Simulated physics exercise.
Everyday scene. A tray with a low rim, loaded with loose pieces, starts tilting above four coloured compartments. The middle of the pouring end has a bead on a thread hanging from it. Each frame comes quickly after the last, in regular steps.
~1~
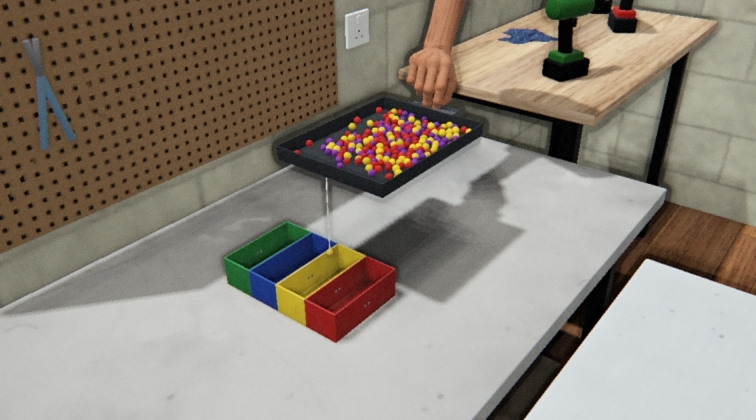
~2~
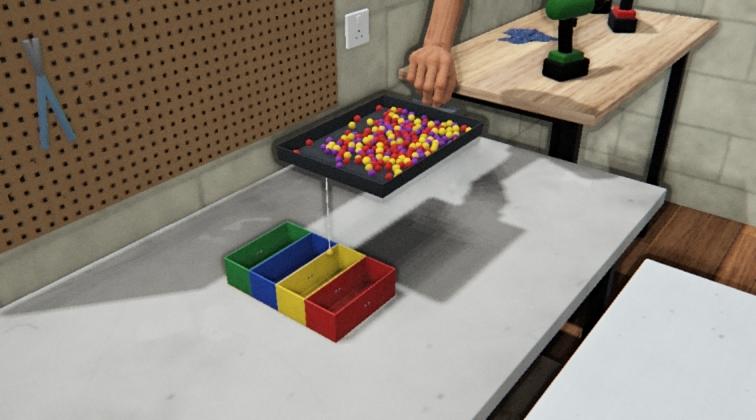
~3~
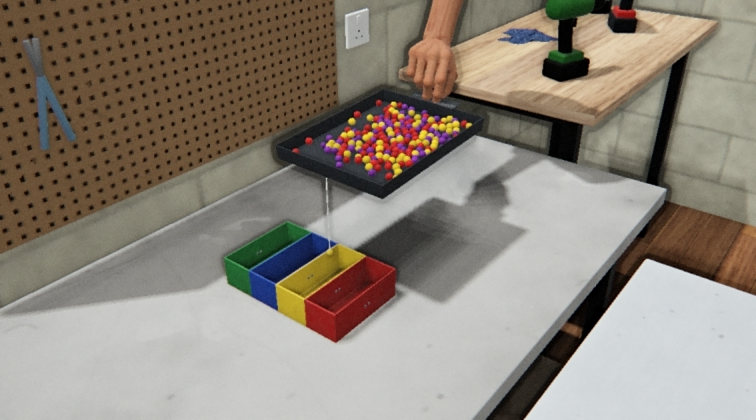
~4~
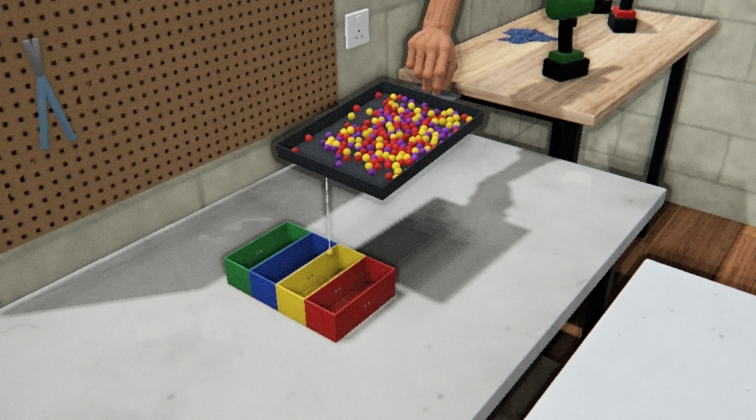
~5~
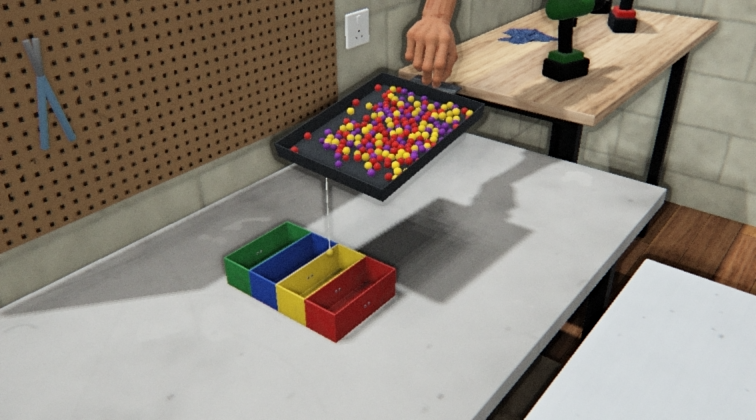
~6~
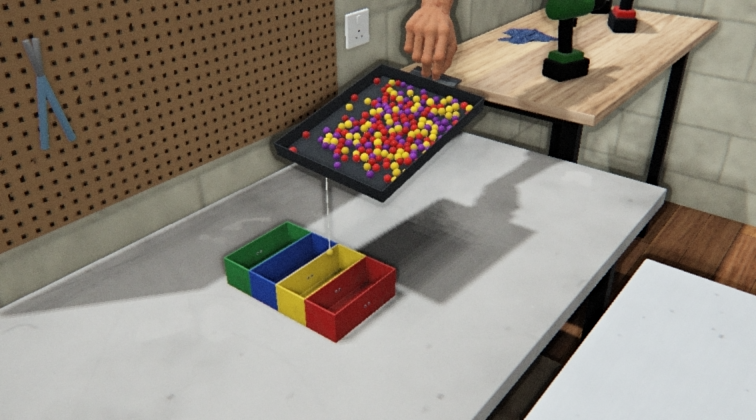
A hand gripped the far edge of a dark tray of colourful beads above green, blue, yellow and red compartments, then gradually tilted it toward them while the beads shifted slightly inside.
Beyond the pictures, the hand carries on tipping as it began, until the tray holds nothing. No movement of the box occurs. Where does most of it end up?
Most ends up in the red cell.
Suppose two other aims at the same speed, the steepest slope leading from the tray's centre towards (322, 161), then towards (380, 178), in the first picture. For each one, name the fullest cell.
The green one, then the cell in red.
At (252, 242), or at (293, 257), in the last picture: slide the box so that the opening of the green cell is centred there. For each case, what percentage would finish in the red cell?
20, then 40 %.
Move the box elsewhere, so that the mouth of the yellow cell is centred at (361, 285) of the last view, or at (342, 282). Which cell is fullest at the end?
So it would be yellow first and the red one after that.
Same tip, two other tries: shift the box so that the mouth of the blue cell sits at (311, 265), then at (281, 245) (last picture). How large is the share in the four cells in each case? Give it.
Close to 80 %, followed by close to 10 %.
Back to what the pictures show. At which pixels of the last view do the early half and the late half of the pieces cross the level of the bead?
Around (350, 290) at first; around (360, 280) after that.
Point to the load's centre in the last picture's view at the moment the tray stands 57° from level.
Roughly at (366, 145).
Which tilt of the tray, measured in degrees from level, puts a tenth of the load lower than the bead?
Reading: Some 95°.
Shortly afterwards, tray tipped steeply; all but a few on the tray; only a few falling or outside the box.
Next, tray tipped right over; near half on the tray; a little in the red cell; only a few in the yellow cell; near half falling or outside the box.
Some moments later, tray tipped past a quarter turn; near a third in the red cell; a little in the yellow cell; only a few in the blue cell; only a few in the green cell; near half falling or outside the box.
In the end, tray tipped past a quarter turn; near a third in the red cell; a little in the yellow cell; only a few in the blue cell; only a few in the green cell; near half outside the box.
